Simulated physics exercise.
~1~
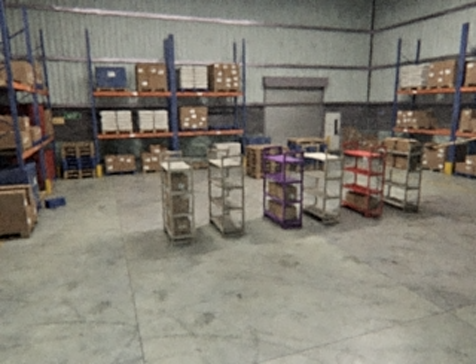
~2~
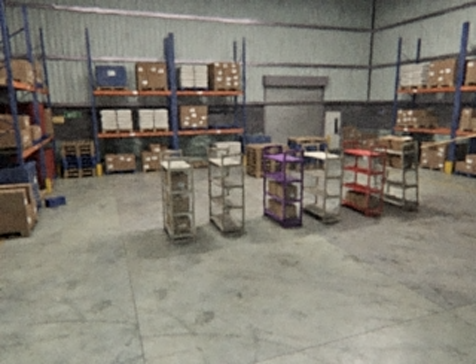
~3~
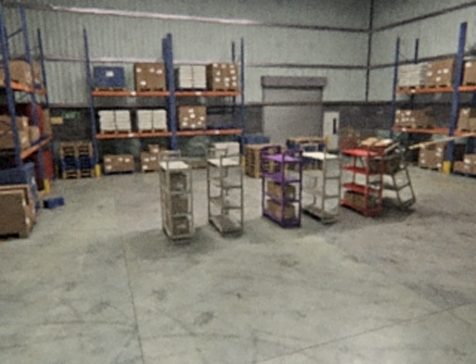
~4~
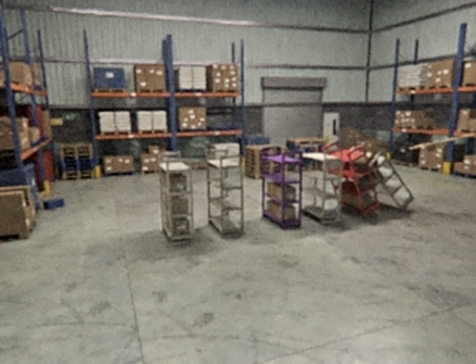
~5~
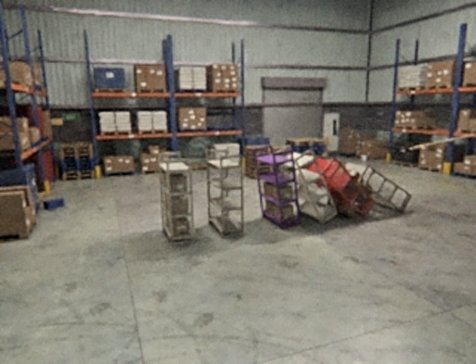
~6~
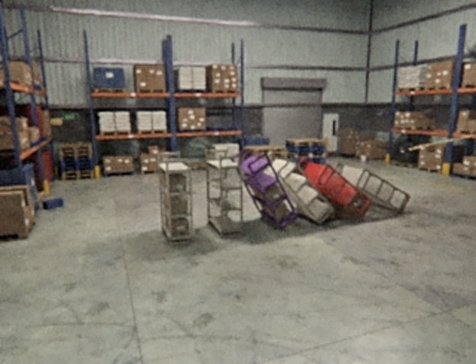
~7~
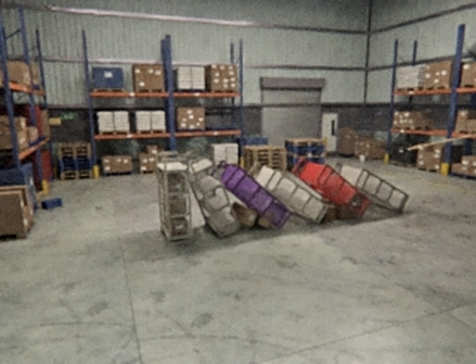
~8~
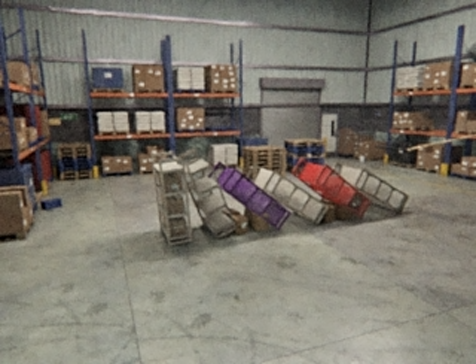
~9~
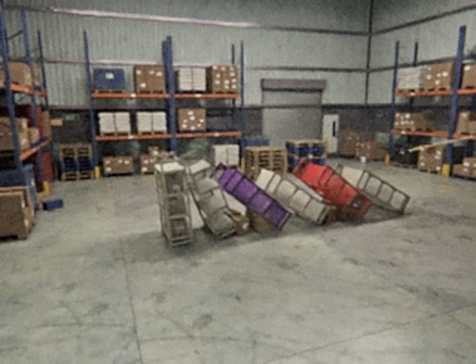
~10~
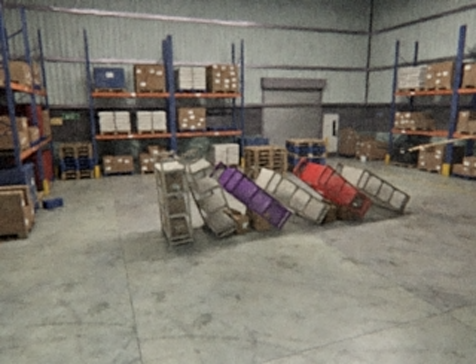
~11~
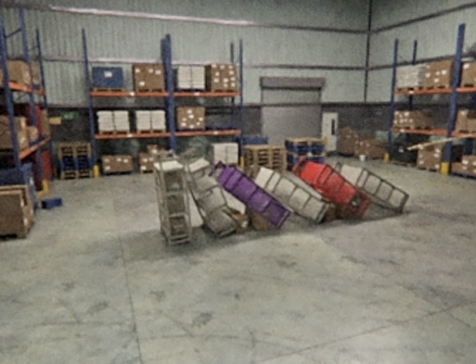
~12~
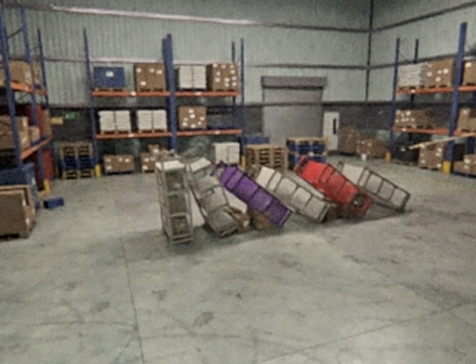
To begin with, six open shelf units loaded with cartons stand in a spaced row on a warehouse floor, one of them purple and one red, as the view sways slightly. A pole at the right moves left, and the unit at the right end tips over to the left. It leans into the red unit, which topples against the pale one beside it, and then the purple unit goes over too. The next pale unit tips in turn, with some cartons spilling along the way. Finally the row rests in a slanted heap, with only the leftmost unit still standing.
